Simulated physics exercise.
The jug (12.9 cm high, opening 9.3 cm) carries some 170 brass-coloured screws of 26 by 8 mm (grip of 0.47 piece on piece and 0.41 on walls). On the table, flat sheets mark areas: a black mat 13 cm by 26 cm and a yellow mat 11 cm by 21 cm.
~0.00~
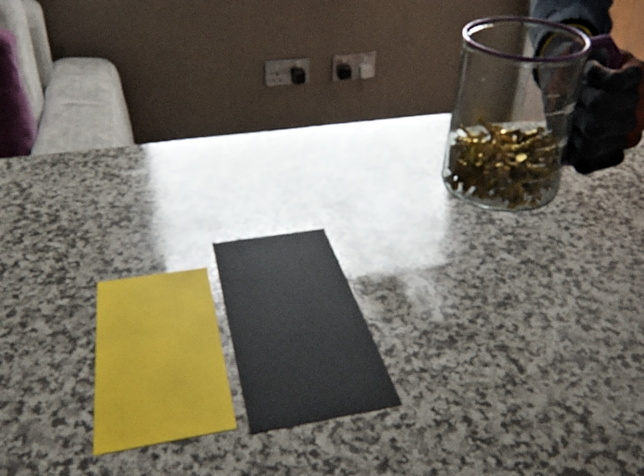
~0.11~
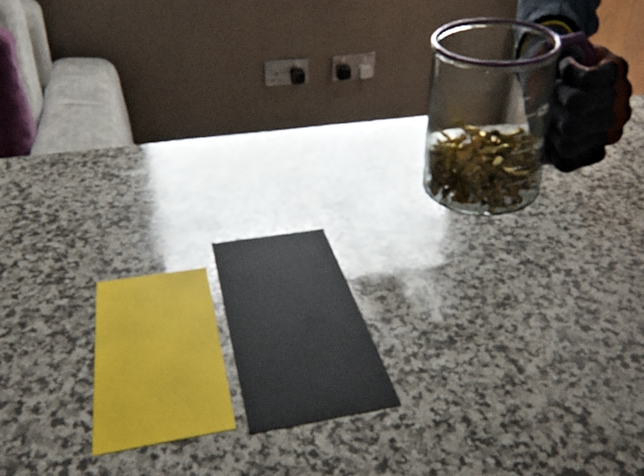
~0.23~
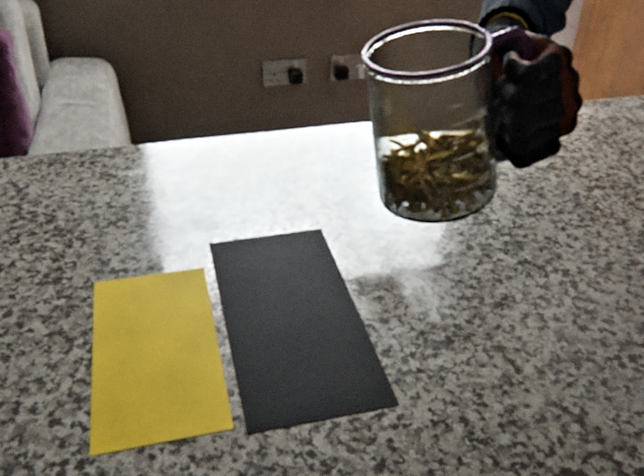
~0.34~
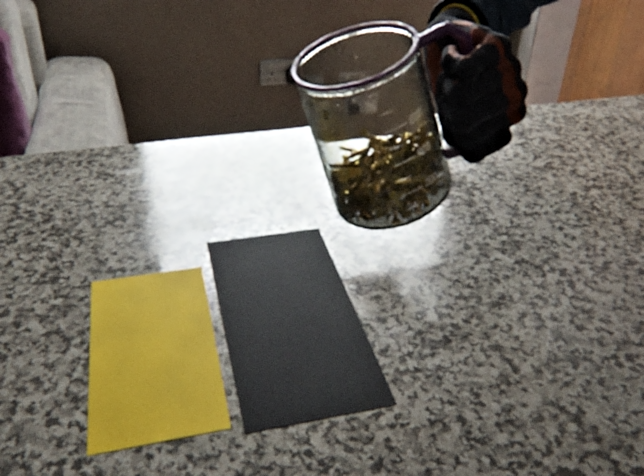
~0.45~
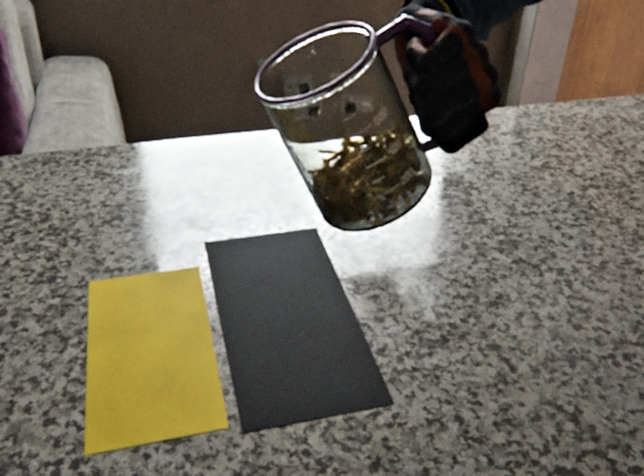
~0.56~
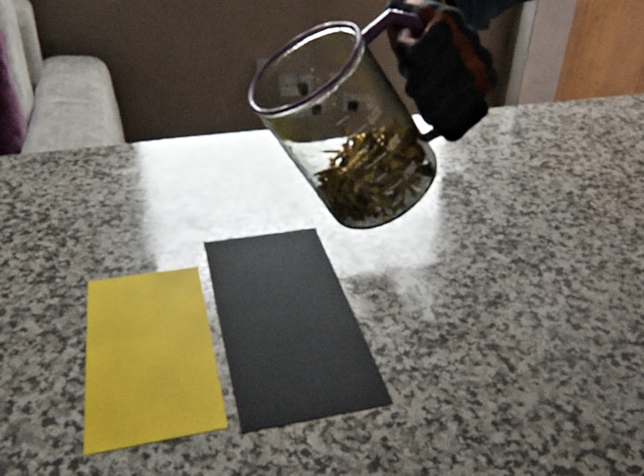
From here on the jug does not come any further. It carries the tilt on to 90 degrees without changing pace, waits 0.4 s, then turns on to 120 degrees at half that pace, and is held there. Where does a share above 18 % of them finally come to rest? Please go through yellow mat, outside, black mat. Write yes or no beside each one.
Yellow mat yes, outside no, black mat yes.
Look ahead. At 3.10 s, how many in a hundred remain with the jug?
Close to 55 in a hundred.
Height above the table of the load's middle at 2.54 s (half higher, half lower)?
About 18 cm.
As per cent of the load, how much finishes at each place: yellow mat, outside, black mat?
Final split - yellow mat: 25%, outside: 5%, black mat: 65%.
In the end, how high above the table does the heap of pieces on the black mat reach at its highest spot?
2.5 cm, give or take.
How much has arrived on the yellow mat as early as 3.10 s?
I'd put it at around 5 per cent.
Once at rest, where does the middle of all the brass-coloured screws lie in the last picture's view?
I'd put the centre roughly at pixel (240, 325).
Then, at 1.33 s, tilt 82 degrees; jug 100 %; middle of all pieces on or above the table near (389, 145).
Then, at 1.96 s, tilt 90 degrees; jug 100 %; middle of all pieces on or above the table near (390, 141).
Then, at 2.54 s, tilt 109 degrees; jug 100 %; middle of all pieces on or above the table near (377, 144).
After 3.10 s, tilt 120 degrees; black mat 30 %, yellow mat 5 %, jug 55 %; middle of all pieces on or above the table near (295, 232).
By 4.1 s all is still; black mat 65 %, yellow mat 25 %, outside 5 %, jug 0 %.
